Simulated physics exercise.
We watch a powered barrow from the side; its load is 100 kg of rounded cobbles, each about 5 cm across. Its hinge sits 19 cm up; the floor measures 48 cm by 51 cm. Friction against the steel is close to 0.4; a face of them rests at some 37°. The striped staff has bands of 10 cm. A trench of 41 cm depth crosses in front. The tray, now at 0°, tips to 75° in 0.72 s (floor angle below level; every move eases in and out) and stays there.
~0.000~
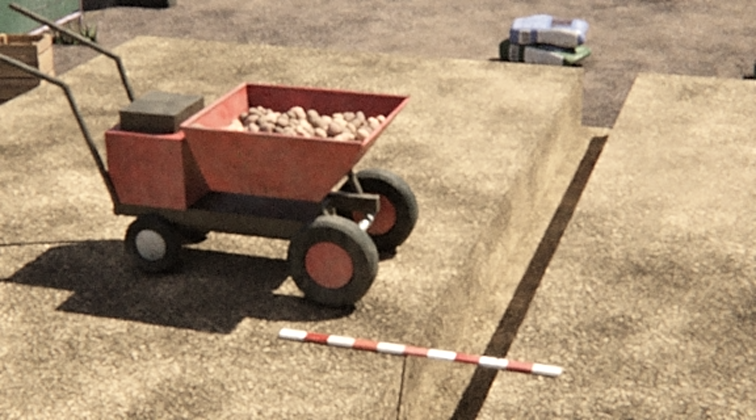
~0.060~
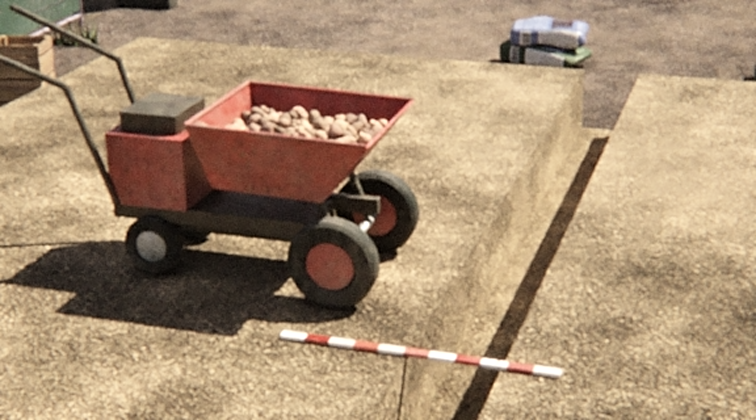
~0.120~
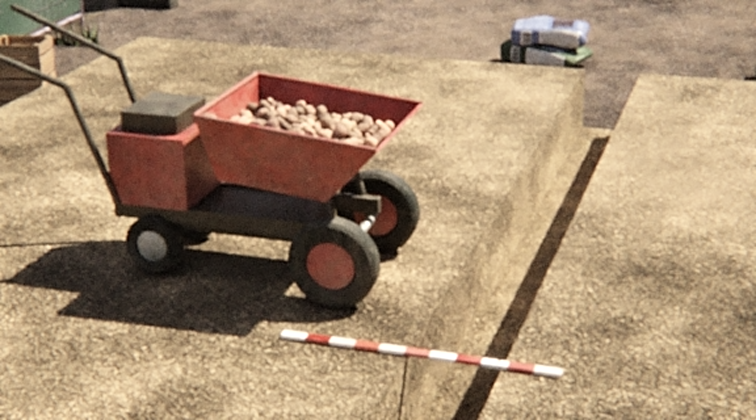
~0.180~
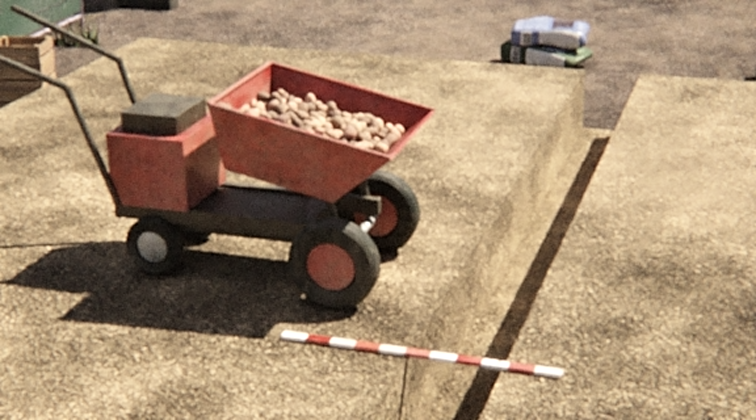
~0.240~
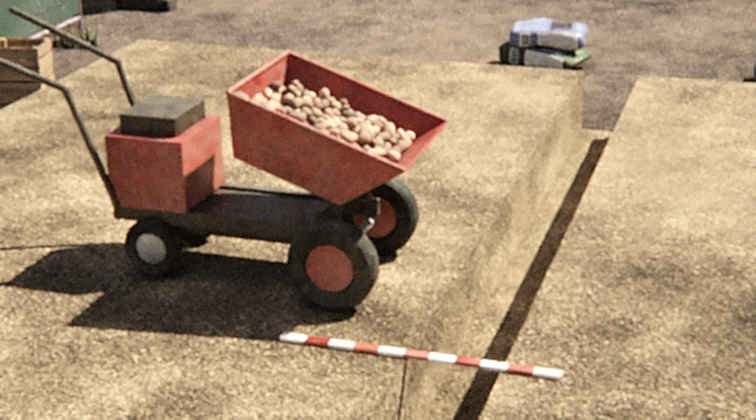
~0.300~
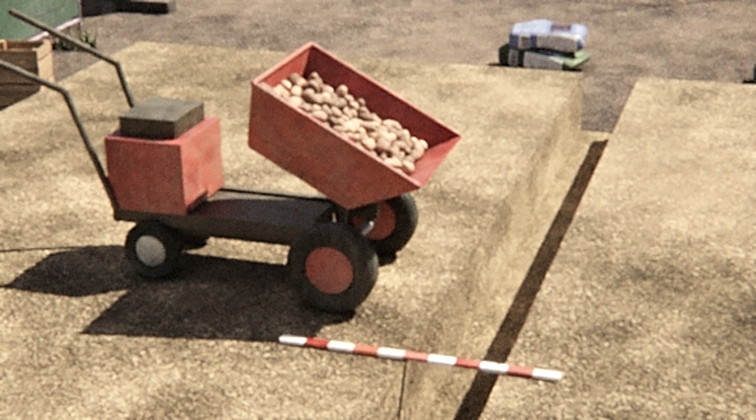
On sandy ground beside a trench, a red powered barrow's tray of rounded cobbles tilting steadily down to the right.
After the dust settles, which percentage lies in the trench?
Some 55 per cent of it.
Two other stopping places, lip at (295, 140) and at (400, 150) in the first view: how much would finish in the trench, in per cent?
About 95 and 20 per cent.
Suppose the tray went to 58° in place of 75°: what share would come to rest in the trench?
In that case some 40 per cent.
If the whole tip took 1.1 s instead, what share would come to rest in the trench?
It would be near 65 per cent.
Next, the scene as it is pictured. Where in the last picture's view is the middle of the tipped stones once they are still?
Near (525, 364).
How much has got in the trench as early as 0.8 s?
Some 25 per cent.
After 0.5 s the floor is at 63°; 100 % in the tray; the foremost stones are at (464, 219).
After 0.8 s the floor is at 75°; 60 % in the tray, 26 % in the trench, 13 % past the trench; the foremost stones are at (567, 310).
After 1.2 s the floor is at 75°; 12 % in the tray, 43 % in the trench, 45 % past the trench; the foremost stones are at (742, 330).
After 3.1 s the floor is at 75°; 0 % in the tray, 55 % in the trench, 45 % past the trench; the foremost stones are past the picture's edge.
